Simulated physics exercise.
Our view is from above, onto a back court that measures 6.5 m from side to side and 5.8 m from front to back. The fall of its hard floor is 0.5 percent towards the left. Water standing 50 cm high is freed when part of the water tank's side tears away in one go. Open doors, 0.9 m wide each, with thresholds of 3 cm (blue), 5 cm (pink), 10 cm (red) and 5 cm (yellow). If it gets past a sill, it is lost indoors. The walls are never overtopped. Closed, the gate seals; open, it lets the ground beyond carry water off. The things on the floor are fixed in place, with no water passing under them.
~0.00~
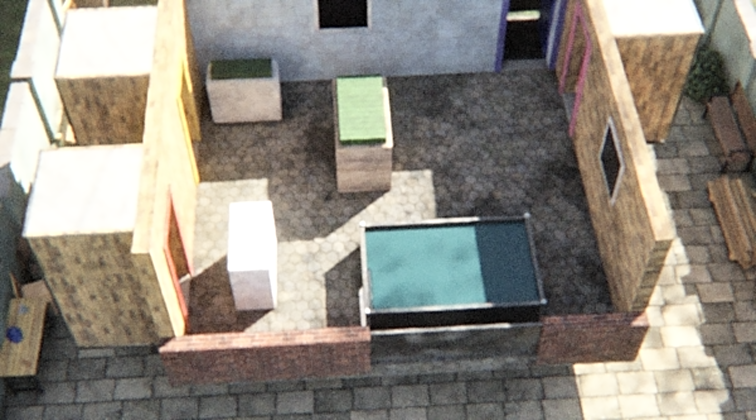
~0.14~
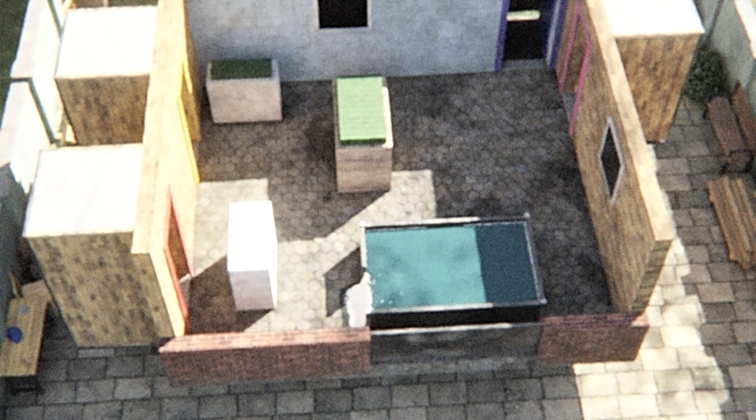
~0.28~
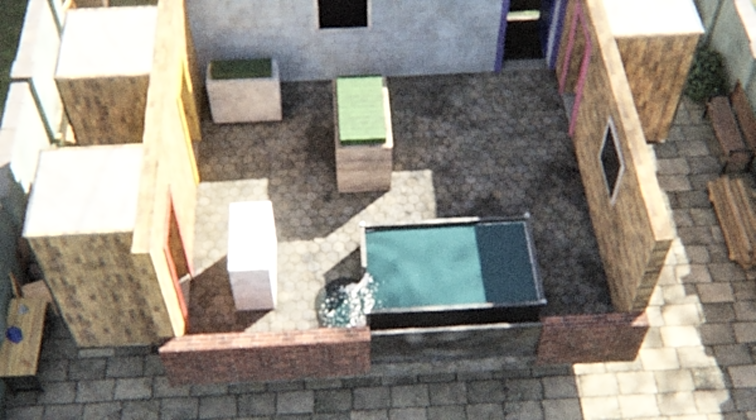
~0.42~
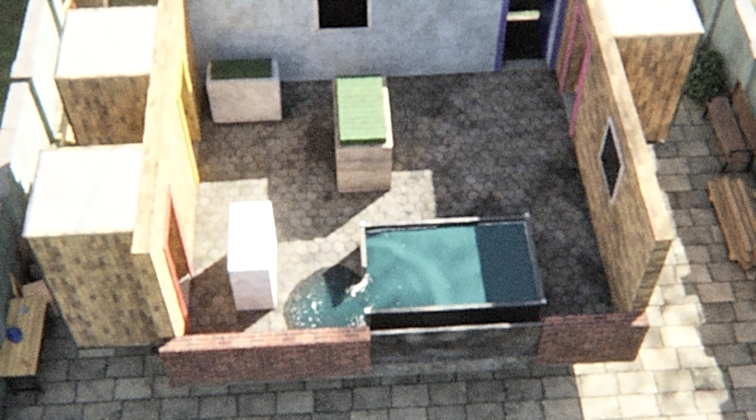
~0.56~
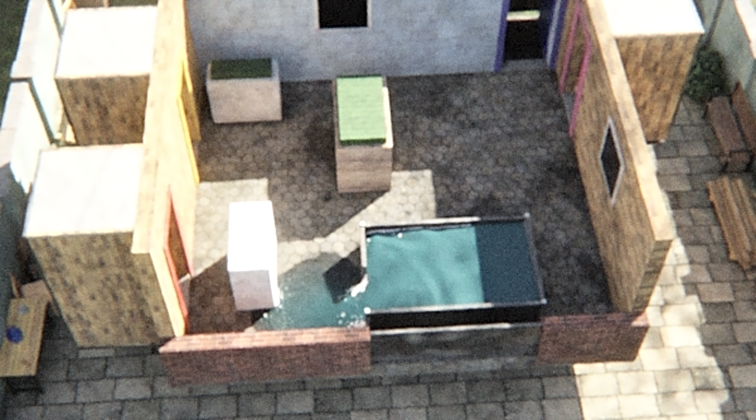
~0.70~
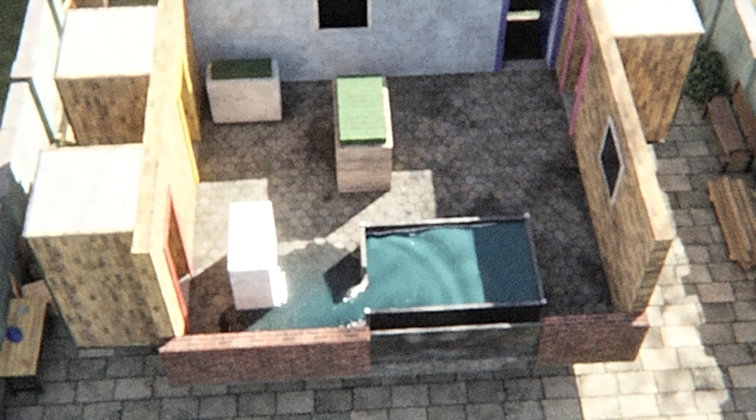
To begin with, a dark-rimmed tank of still teal water stands in a paved, walled court near a white block and a grass-topped box. Water then bursts from the tank's left side, splashing onto the paving. It spreads leftward in a shallow sheet, reaching the white block's base while ripples cross the tank.
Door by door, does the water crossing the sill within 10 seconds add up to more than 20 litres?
Blue door: The inflow ends up lower than the cap; pink door: The inflow ends up lower than the cap; red door: The inflow ends up higher than the cap; yellow door: The inflow ends up higher than the cap.
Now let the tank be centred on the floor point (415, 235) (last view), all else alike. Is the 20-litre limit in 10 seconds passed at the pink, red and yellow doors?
Checking each door against the limit: Pink does not exceed it, red does not exceed it, yellow tops it.
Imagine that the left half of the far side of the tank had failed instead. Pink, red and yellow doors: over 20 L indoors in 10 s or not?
So pink tops it, red stays lower, yellow tops it.
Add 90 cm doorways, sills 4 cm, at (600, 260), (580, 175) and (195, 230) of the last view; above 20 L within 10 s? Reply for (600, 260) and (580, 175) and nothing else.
Taking them in order, the first is fine and the second fine.
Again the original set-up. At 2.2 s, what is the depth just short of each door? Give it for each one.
In centimetres - blue: 0, pink: 0, red: 19, yellow: 0.
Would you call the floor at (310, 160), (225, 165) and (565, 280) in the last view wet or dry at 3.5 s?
First spot soaked, second soaked, third bone dry.
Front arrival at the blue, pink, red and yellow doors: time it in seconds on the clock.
Doors: Blue 7.0 s / pink 8.5 s / red 1.1 s / yellow 3.0 s.
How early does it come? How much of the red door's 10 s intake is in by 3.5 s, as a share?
Roughly 40 percent is in by then.
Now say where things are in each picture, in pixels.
In the first frame, still water, 50 cm deep, in the water tank at (450, 265).
In the second frame, water pours out at (368, 302) and has run 0.5 m, to a hidden place; typically 7 cm deep outside, 50 cm at the water tank's back.
In the third frame, water pours out at (368, 303) and has run 0.7 m, to (321, 300); typically 8 cm deep outside, 50 cm at the water tank's back.
In the fourth frame, water pours out at (368, 304) and has run 1.2 m, to (290, 305); typically 6 cm deep outside, 50 cm at the water tank's back.
In the fifth frame, the front is at (259, 323), 1.7 m from the gap at (368, 303); 2.1 m2 of floor is under water; 50 cm left at the back of the water tank.
In the sixth frame, water pours out at (368, 303) and has run 2.2 m, to (228, 329); typically 5 cm deep outside, 50 cm at the water tank's back.
After 1.4 s water covers 15 % of the floor and is deepest (38 cm) near (186, 362); blue door not reached, pink door not reached, red door 8 cm at the sill, 1 L in, yellow door not reached.
After 2.2 s water covers 25 % of the floor and is deepest (36 cm) near (187, 341); blue door not reached, pink door not reached, red door 19 cm at the sill, 14 L in, yellow door not reached.
After 3.5 s water covers 40 % of the floor and is deepest (25 cm) near (259, 337); blue door not reached, pink door not reached, red door 21 cm at the sill, 80 L in, yellow door 3 cm at the sill, 0 L in.
After 6.0 s water covers 55 % of the floor and is deepest (18 cm) near (189, 311); blue door not reached, pink door not reached, red door 16 cm at the sill, 161 L in, yellow door 4 cm at the sill, 0 L in.
After 10.0 s water covers 80 % of the floor and is deepest (12 cm) near (186, 362); blue door 3 cm at the sill, 0 L in, pink door 5 cm at the sill, 0 L in, red door 10 cm at the sill, 195 L in, yellow door 11 cm at the sill, 36 L in.
